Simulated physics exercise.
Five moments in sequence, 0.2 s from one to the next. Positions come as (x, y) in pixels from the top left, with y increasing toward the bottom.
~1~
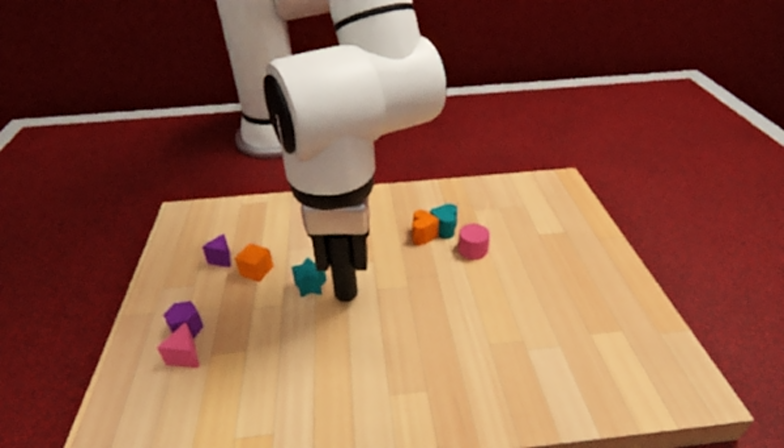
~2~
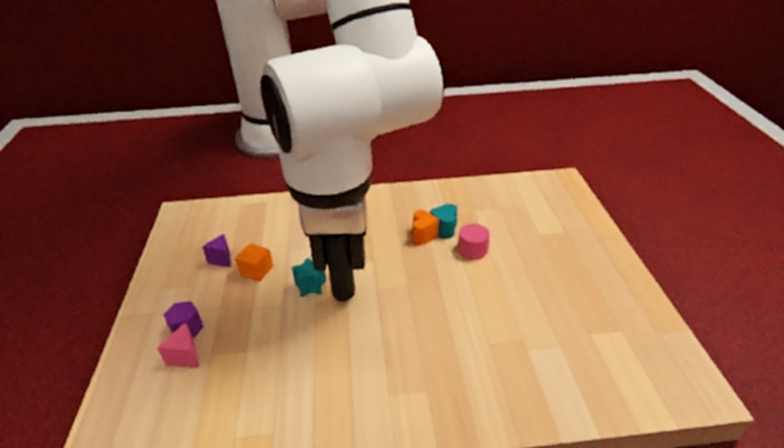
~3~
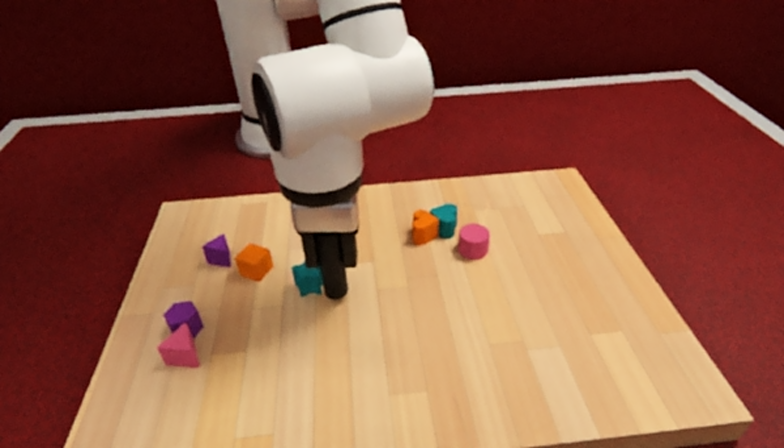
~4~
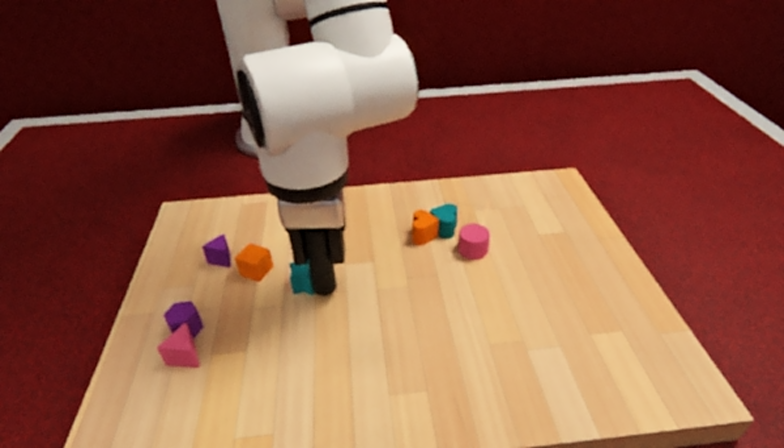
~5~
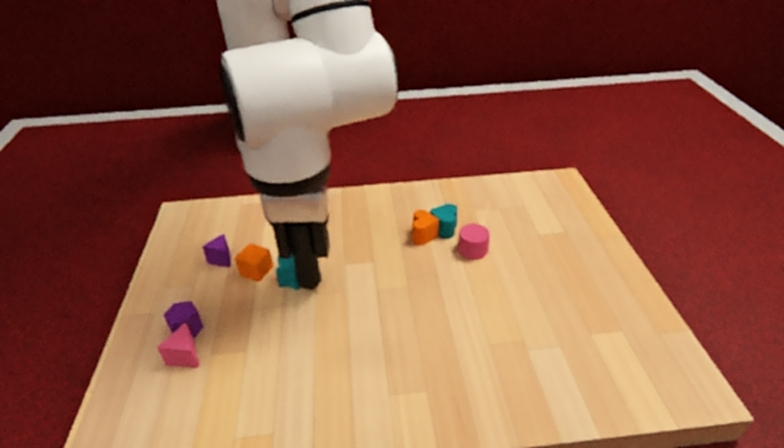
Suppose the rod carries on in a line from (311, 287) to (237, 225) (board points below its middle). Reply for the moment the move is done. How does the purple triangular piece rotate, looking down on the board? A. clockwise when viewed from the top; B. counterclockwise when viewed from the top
I'll go with A - clockwise when viewed from the top.
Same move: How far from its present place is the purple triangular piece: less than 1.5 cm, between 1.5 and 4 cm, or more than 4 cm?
Range: 1.5 to 4 cm.
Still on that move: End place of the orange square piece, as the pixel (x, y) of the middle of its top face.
If I read the scene right, the answer is (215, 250).
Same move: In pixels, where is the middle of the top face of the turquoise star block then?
Close to (227, 230).
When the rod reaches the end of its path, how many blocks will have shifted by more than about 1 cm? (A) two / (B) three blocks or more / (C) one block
B: Three blocks or more.
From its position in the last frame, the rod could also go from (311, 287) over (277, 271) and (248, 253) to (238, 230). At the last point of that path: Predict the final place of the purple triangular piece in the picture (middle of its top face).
I'd expect the centre of its top face to be at (167, 239).
The first path, step by step. One third of the way, rod (283, 260); purple triangular piece (212, 242), turned 20° clockwise; orange square piece (233, 249), turned 45° anticlockwise; turquoise star block (260, 243), turned 15° anticlockwise.
Two thirds of the way, rod (258, 239); purple triangular piece (201, 242), turned 55° clockwise; orange square piece (215, 250), turned 80° anticlockwise; turquoise star block (233, 234), turned 55° anticlockwise.
At the end, rod (236, 220); purple triangular piece (198, 243), turned 55° clockwise; orange square piece (215, 250), turned 80° anticlockwise; turquoise star block (227, 230), turned 90° anticlockwise.
